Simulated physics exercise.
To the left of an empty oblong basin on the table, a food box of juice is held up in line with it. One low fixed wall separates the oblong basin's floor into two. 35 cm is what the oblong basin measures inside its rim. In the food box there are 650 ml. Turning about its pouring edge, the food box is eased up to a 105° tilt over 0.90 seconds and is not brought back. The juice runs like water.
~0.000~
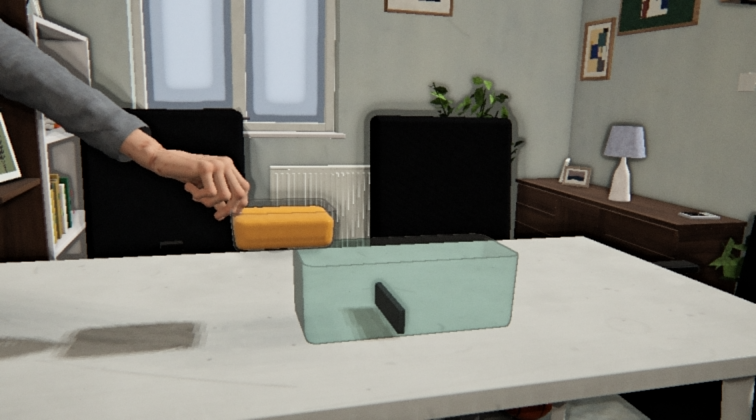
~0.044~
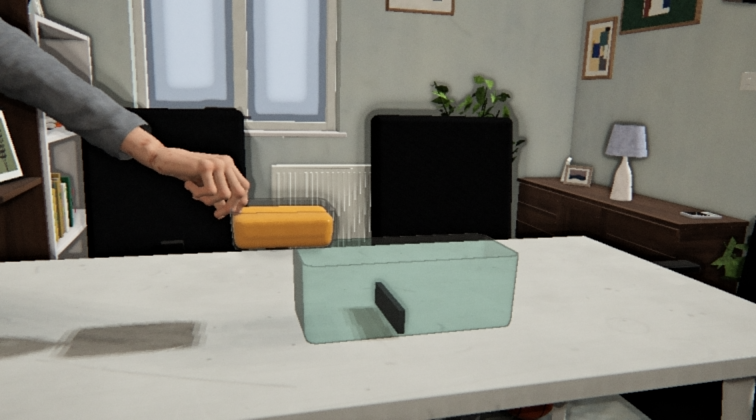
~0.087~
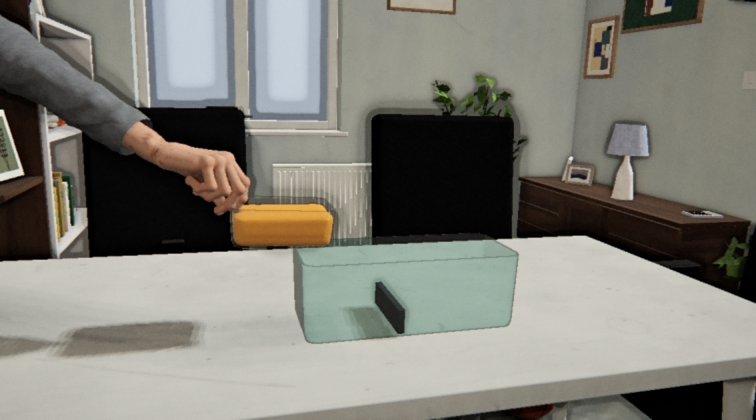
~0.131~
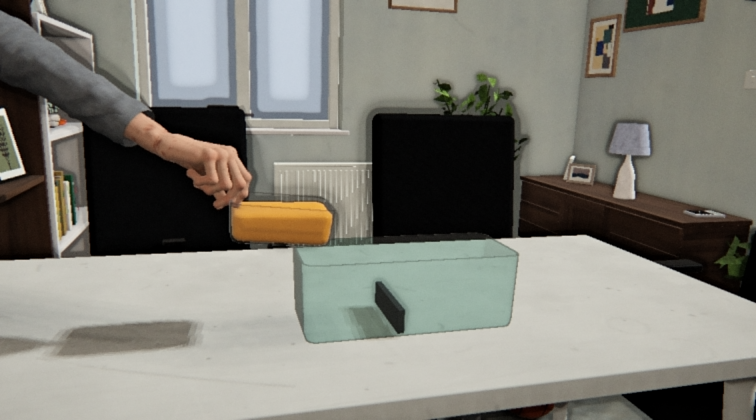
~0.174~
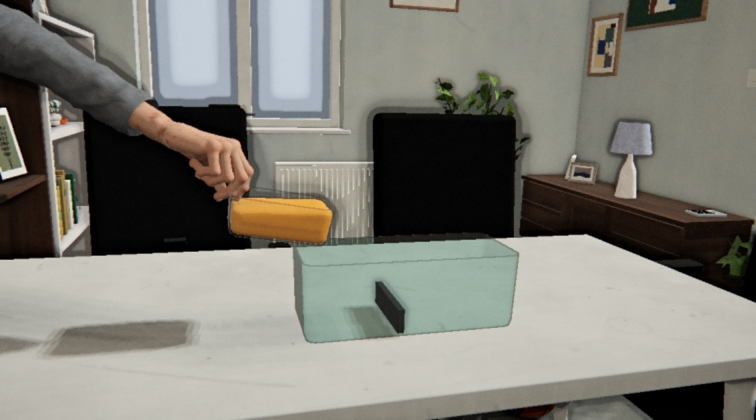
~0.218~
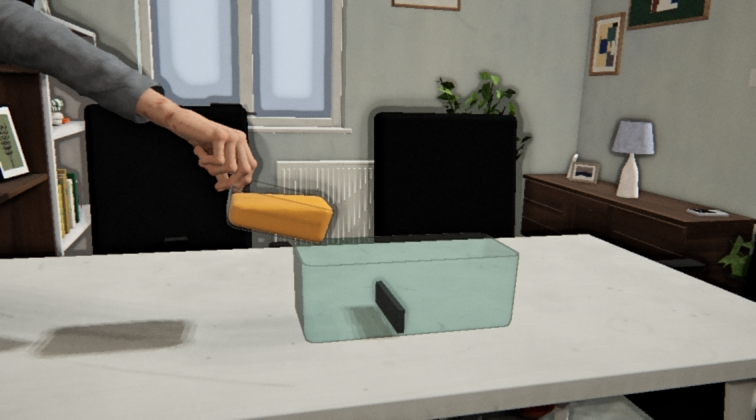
In a room with a white table, a hand gradually tilting an orange-filled food box rightward beside an empty clear oblong basin.
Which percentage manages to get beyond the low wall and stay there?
Beyond the low wall, roughly 57 per cent stays.
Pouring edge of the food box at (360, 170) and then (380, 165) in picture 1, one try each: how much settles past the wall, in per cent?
Roughly 85 per cent the first time and 85 per cent the second.
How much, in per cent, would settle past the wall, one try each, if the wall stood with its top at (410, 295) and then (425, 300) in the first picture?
In turn about 10 and 20 per cent.
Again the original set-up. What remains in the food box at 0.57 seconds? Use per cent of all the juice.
I reckon about 34 in a hundred is still held.
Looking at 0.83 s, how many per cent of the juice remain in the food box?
Roughly 3 per cent.
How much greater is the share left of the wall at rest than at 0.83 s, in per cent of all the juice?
It comes to some 8 per cent.
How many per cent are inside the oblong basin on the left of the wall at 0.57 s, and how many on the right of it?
Around 20 on the left side and 0 on the right side.
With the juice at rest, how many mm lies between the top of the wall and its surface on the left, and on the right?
Measured: Left around 28 mm, right around 26 mm.
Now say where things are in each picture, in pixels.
In the first picture, it leans 0°; its right rim is at (330, 206); the juice meets the walls at (232, 215) and (328, 212); the oblong basin's rim runs from (298, 255) to (500, 245); the wall's top is at (389, 296).
In the second picture, it leans 1°; its right rim is at (330, 206); the juice meets the walls at (233, 214) and (327, 212).
In the third picture, it leans 2°; its right rim is at (330, 205); the juice meets the walls at (232, 213) and (327, 210).
In the fourth picture, it leans 5°; its right rim is at (330, 205); the juice meets the walls at (232, 210) and (327, 208).
In the fifth picture, it leans 9°; its right rim is at (330, 205); the juice meets the walls at (231, 205) and (327, 205).
In the sixth picture, it leans 14°; its right rim is at (329, 205); the juice meets the walls at (231, 199) and (328, 202).
Then, 0.57 s in, the tilt is 74° and 33 per cent is still to pour, 19 is left of the wall and 0 right of it.
Then, 0.83 s in, the tilt is 104° and 3 per cent is still to pour, 30 is left of the wall and 59 right of it.
Then, 1.10 s in, the tilt is 105° and 0 per cent is still to pour, 38 is left of the wall and 57 right of it.
Then, 1.40 s in, the tilt is 105° and 0 per cent is still to pour, 38 is left of the wall and 57 right of it.
Finally, 38 per cent lies left of the wall, 57 right of it and 5 outside.
